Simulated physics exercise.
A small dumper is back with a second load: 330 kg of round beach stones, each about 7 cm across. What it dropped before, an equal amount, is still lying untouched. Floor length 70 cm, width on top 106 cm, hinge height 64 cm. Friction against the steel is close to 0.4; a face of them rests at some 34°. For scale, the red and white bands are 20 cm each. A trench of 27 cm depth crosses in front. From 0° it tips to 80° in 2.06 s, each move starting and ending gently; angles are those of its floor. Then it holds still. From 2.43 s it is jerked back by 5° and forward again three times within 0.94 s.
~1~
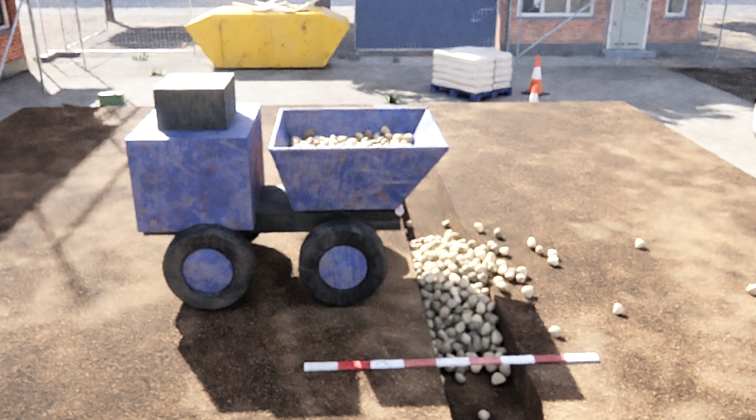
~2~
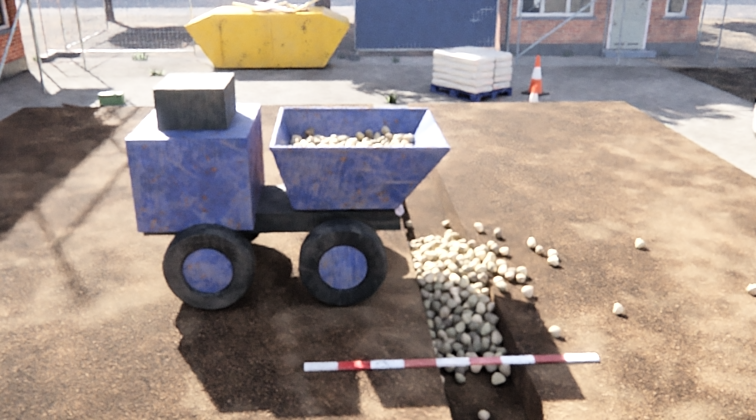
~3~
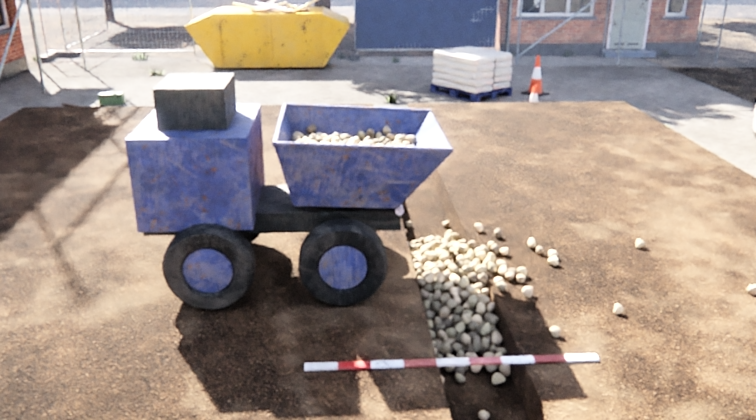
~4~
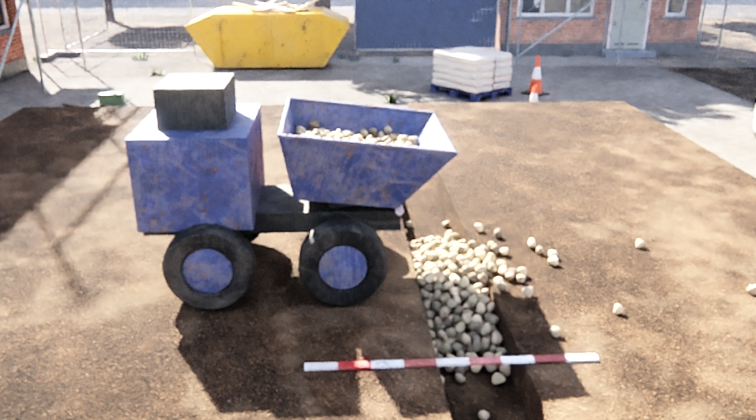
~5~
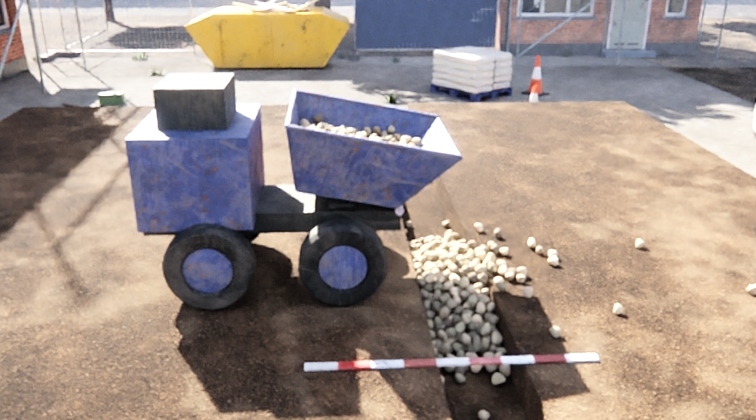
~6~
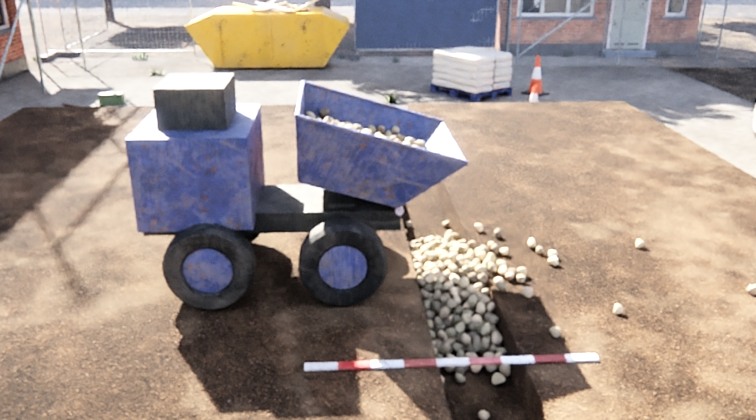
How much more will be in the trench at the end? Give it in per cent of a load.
Roughly 9 per cent of a load more.
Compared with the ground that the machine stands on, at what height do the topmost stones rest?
Some 24 cm above that level.
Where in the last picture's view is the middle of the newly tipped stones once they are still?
Around (531, 259).
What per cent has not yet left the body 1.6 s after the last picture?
About 35 per cent.
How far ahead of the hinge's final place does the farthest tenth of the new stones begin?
About 160 cm.
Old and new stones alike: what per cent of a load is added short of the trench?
Some 0 per cent of a load.
Then, 0.9 s after the last picture the floor is at 67°; in per cent of one load, 100 in the body, 96 in the trench, 5 past the trench; the foremost stones are at (592, 270).
Then, 1.6 s after the last picture the floor is at 80°; in per cent of one load, 34 in the body, 99 in the trench, 66 past the trench; the foremost stones are at (623, 270).
Then, 3.2 s after the last picture the floor is at 80°; in per cent of one load, 0 in the body, 104 in the trench, 96 past the trench; the foremost stones are at (708, 274).
Then, 5.8 s after the last picture the floor is at 80°; in per cent of one load, 0 in the body, 104 in the trench, 96 past the trench; the foremost stones are at (708, 274). Net gain in the trench, 9.
